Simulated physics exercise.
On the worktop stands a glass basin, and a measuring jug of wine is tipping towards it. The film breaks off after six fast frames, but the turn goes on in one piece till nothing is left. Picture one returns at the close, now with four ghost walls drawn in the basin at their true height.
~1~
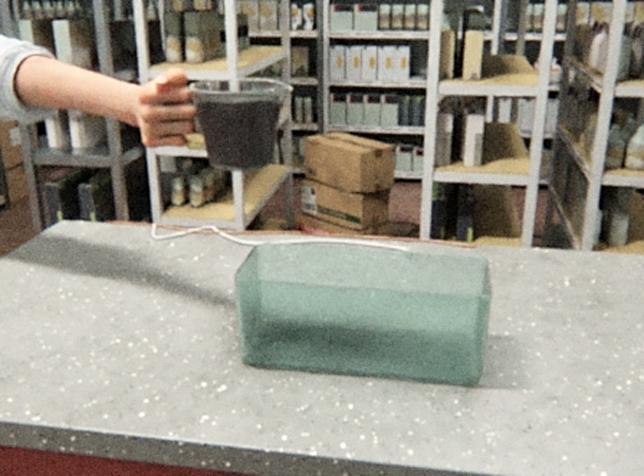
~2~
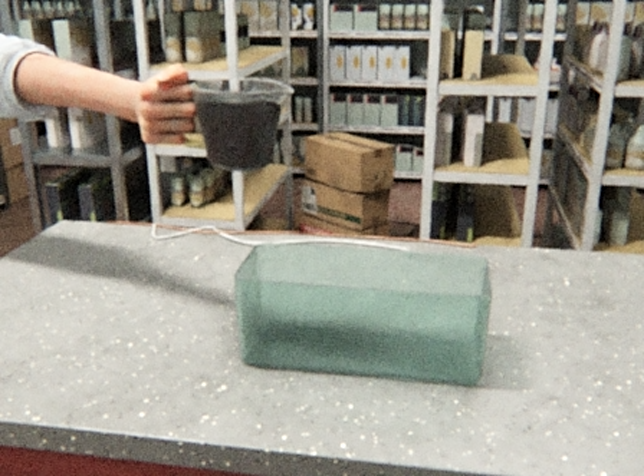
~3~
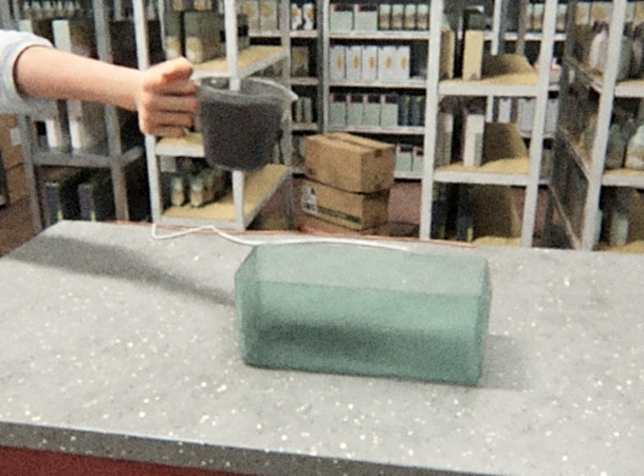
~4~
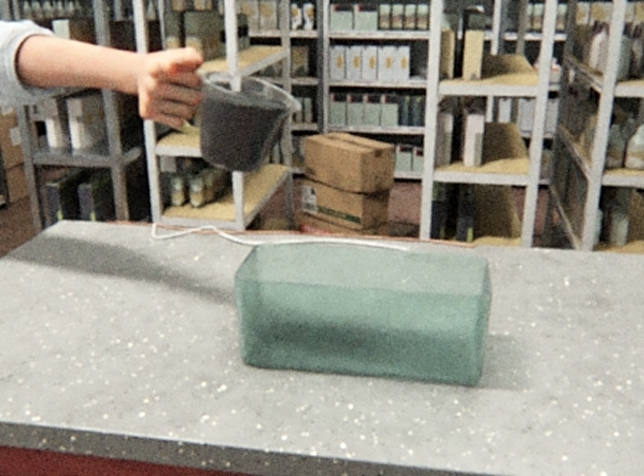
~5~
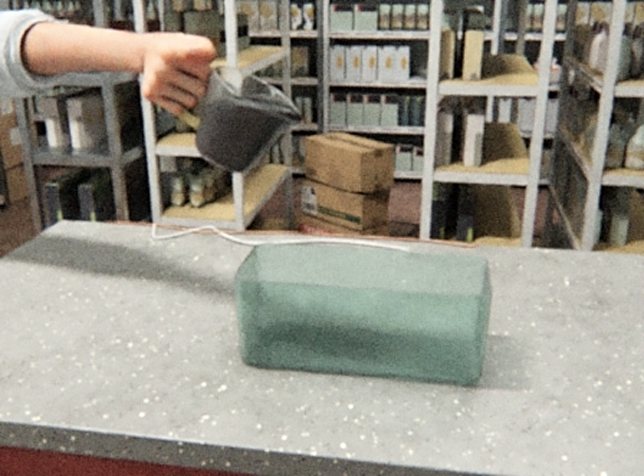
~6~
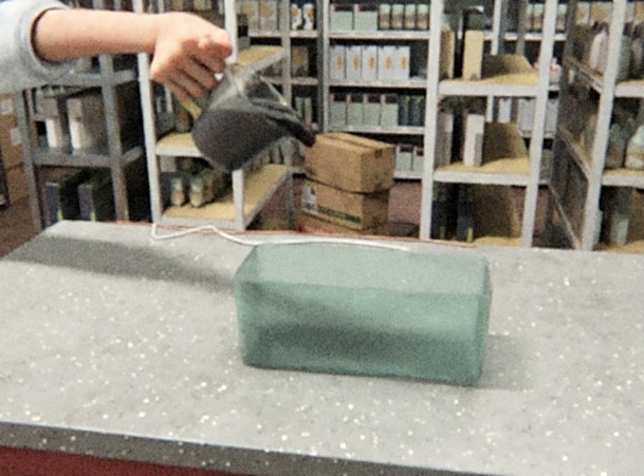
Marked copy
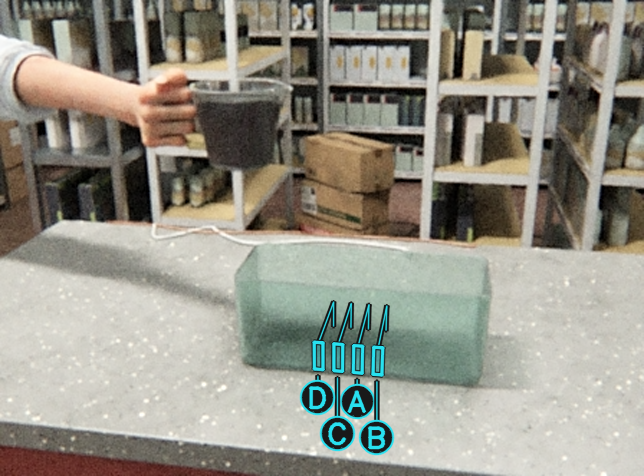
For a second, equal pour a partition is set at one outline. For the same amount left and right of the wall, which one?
The best slot is C.
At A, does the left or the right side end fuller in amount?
The left side.
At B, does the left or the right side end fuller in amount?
The left one.
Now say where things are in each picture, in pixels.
Upright, lip at (290, 89); basin from (241, 360) to (481, 382); nothing has left yet.
Tipped about 2°, lip at (292, 91); nothing has left yet.
Tipped about 8°, lip at (295, 98); nothing has left yet.
Tipped about 18°, lip at (299, 108); nothing has left yet.
Tipped about 30°, lip at (302, 122); wine is over the lip, down to (302, 122).
Tipped about 45°, lip at (301, 138); wine is over the lip, down to (311, 146).
On the marked copy, A at (357, 379); B at (376, 381); C at (337, 377); D at (317, 375).
Choosing A, about 78 % ends left of the wall and 16 % right of it; 6 % is lost outside.
Choosing B, about 85 % ends left of the wall and 10 % right of it; 5 % is lost outside.
Choosing C, about 54 % ends left of the wall and 42 % right of it; 4 % is lost outside.
Choosing D, about 18 % ends left of the wall and 80 % right of it.
